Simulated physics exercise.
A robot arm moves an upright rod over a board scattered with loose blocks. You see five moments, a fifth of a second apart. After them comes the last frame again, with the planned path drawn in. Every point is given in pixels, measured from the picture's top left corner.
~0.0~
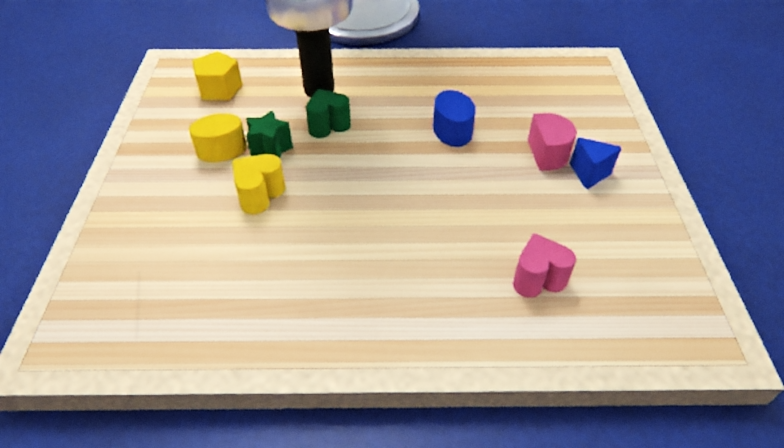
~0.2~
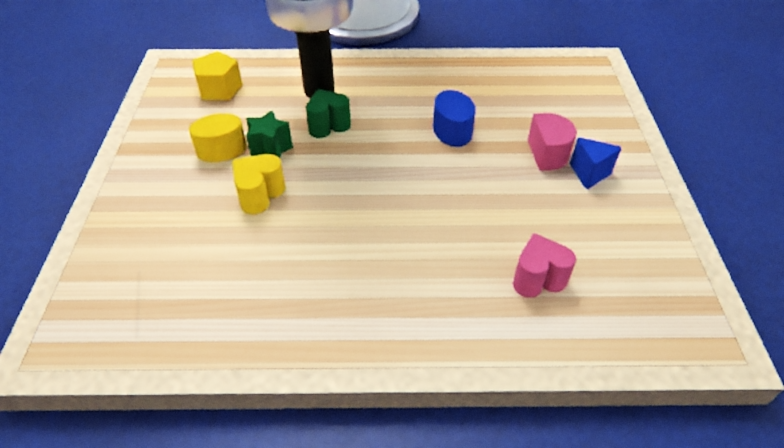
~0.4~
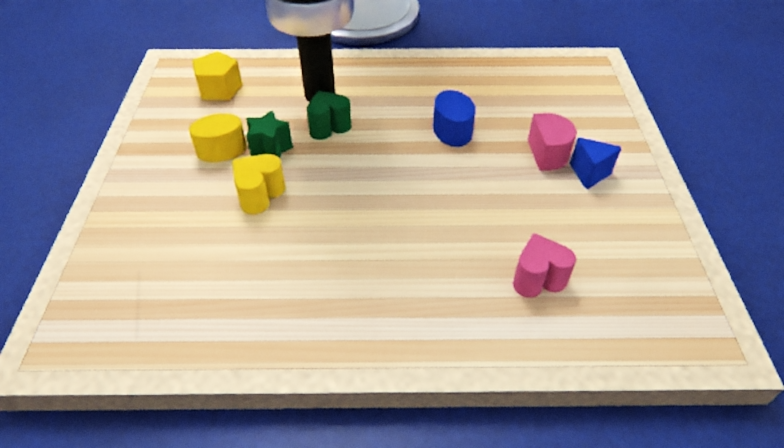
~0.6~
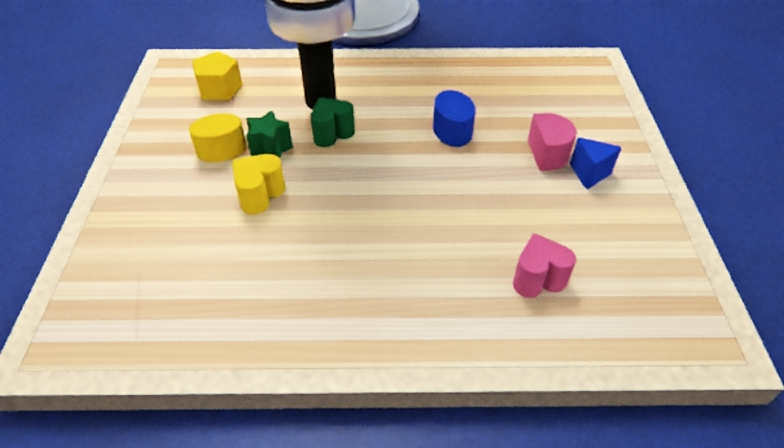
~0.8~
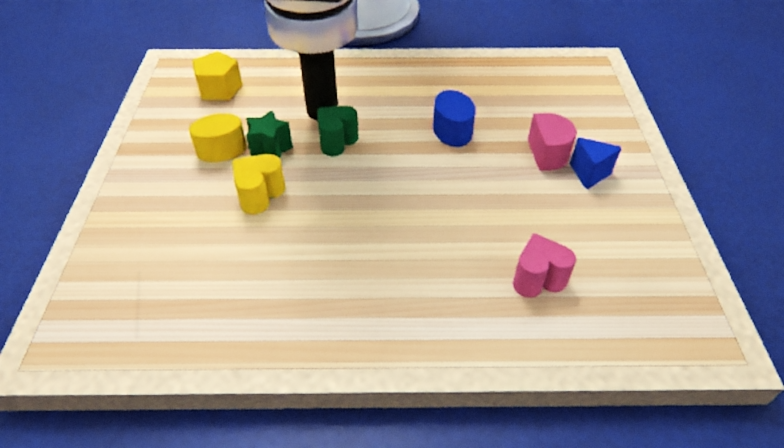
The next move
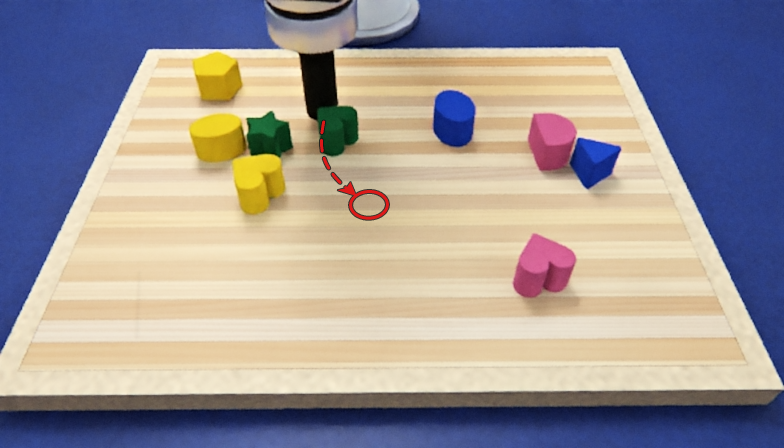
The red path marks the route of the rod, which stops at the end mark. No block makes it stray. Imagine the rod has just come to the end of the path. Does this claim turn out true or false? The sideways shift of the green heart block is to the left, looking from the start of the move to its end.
True.
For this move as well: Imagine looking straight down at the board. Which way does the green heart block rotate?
It ends up turned anticlockwise.
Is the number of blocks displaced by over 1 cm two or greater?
In short: No.
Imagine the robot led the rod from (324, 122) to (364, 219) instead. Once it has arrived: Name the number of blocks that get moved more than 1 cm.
The count is one.
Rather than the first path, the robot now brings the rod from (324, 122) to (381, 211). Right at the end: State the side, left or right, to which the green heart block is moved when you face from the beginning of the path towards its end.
Displaced left.
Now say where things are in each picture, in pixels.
In the first frame, lower end of the rod at (319, 91), tops of blocks, green star-shaped block at (265, 124), green heart block at (326, 100).
In the second frame, rod at (320, 92), blocks as before.
In the third frame, rod at (320, 96), green heart block at (327, 102).
In the fourth frame, rod at (321, 103), green heart block at (330, 108).
In the fifth frame, rod at (323, 112), green star-shaped block at (265, 124), green heart block at (335, 116).
The drawn path runs from (324, 122) by way of (322, 150) and (337, 179) to (369, 205).
The first path, step by step. One third of the way, rod at (321, 141); green heart block at (349, 136), turned 60° anticlockwise.
Two thirds of the way, rod at (336, 170); green heart block at (371, 147), turned 100° anticlockwise.
At the end, rod at (369, 195); green star-shaped block not moved; green heart block at (378, 148), turned 120° anticlockwise.
